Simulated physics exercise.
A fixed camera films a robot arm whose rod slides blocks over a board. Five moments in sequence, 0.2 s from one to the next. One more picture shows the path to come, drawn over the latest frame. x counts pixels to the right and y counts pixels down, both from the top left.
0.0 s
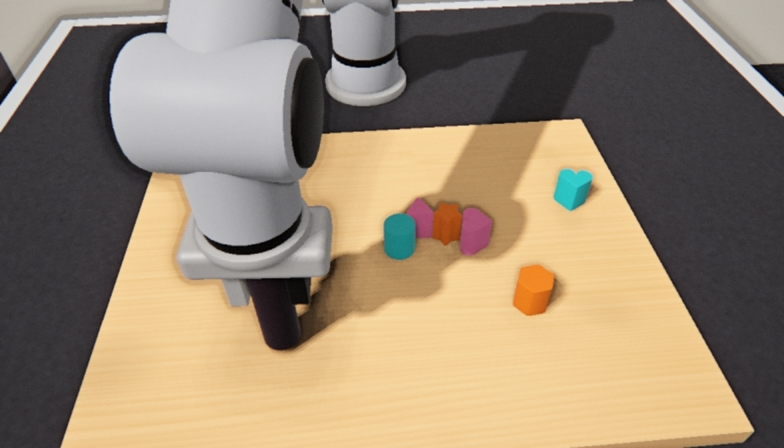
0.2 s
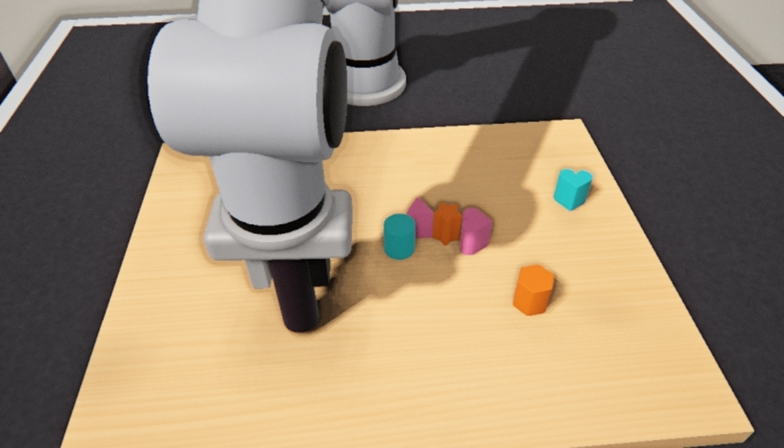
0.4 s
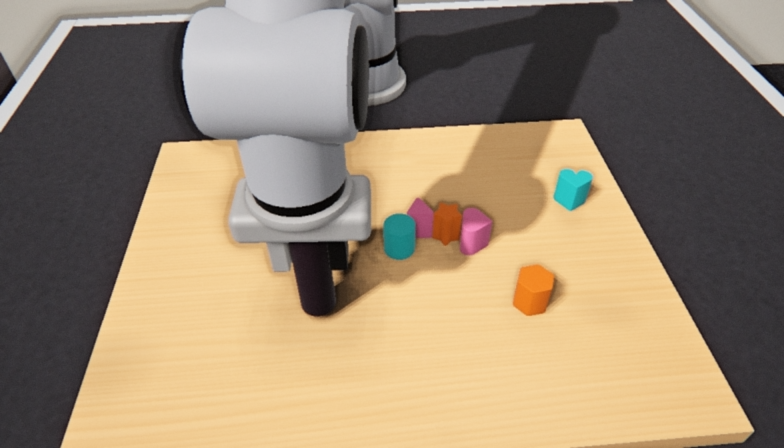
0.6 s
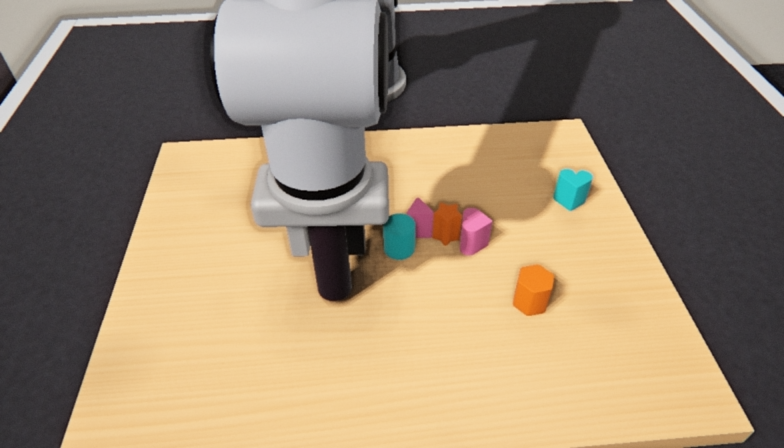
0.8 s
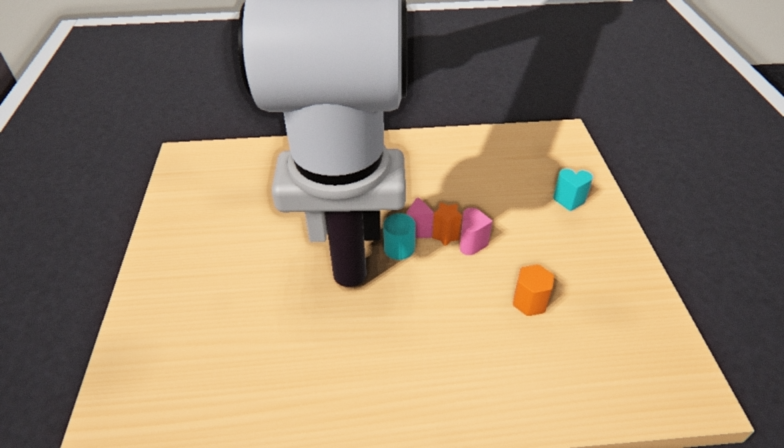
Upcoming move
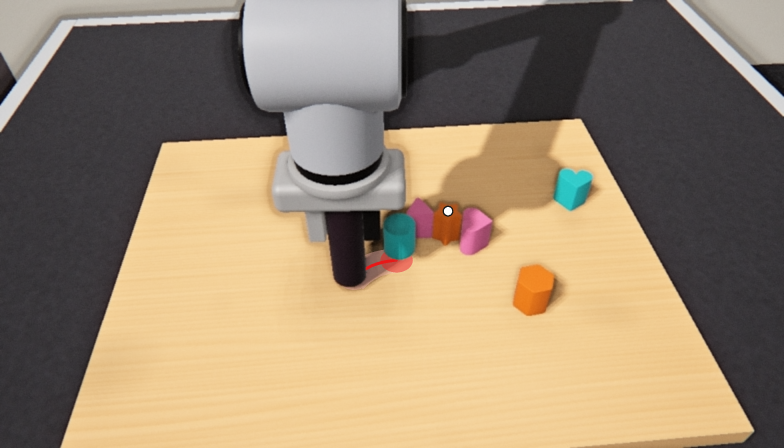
A gray robotic arm with a dark rod glides steadily rightward and away from the viewer over a wooden board, nearing a turquoise round block beside pink and orange ones, while all the blocks stay still.
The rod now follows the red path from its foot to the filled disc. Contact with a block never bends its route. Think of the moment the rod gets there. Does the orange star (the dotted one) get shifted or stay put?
The orange star will stay where it is.
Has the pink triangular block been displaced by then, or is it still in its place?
That one moves away.
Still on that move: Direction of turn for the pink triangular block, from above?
Rotation: Clockwise.
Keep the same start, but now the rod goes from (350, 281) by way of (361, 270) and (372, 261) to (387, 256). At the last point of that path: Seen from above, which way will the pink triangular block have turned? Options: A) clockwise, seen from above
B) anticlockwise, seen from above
(A)
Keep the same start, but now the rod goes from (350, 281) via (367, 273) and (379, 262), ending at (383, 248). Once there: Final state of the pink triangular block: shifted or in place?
It gets moved.
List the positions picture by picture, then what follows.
In the first frame, lower end of the rod (283, 335), tops of blocks, turquoise circular block (399, 224), pink triangular block (419, 207), orange star (448, 211).
In the second frame, rod (301, 319), blocks as before.
In the third frame, rod (319, 303), blocks as before.
In the fourth frame, rod (335, 288), blocks as before.
In the fifth frame, rod (350, 275), turquoise circular block (399, 224), pink triangular block (419, 207), orange star (448, 211).
The drawn path runs from (350, 281) via (363, 270) and (379, 263), ending at (397, 260); the dot is on the orange star.
The first path, step by step. Halfway along, rod (371, 260); nothing pushed yet.
At the end, rod (397, 254); turquoise circular block (414, 216); pink triangular block (424, 201), turned 30° clockwise; orange star not moved.
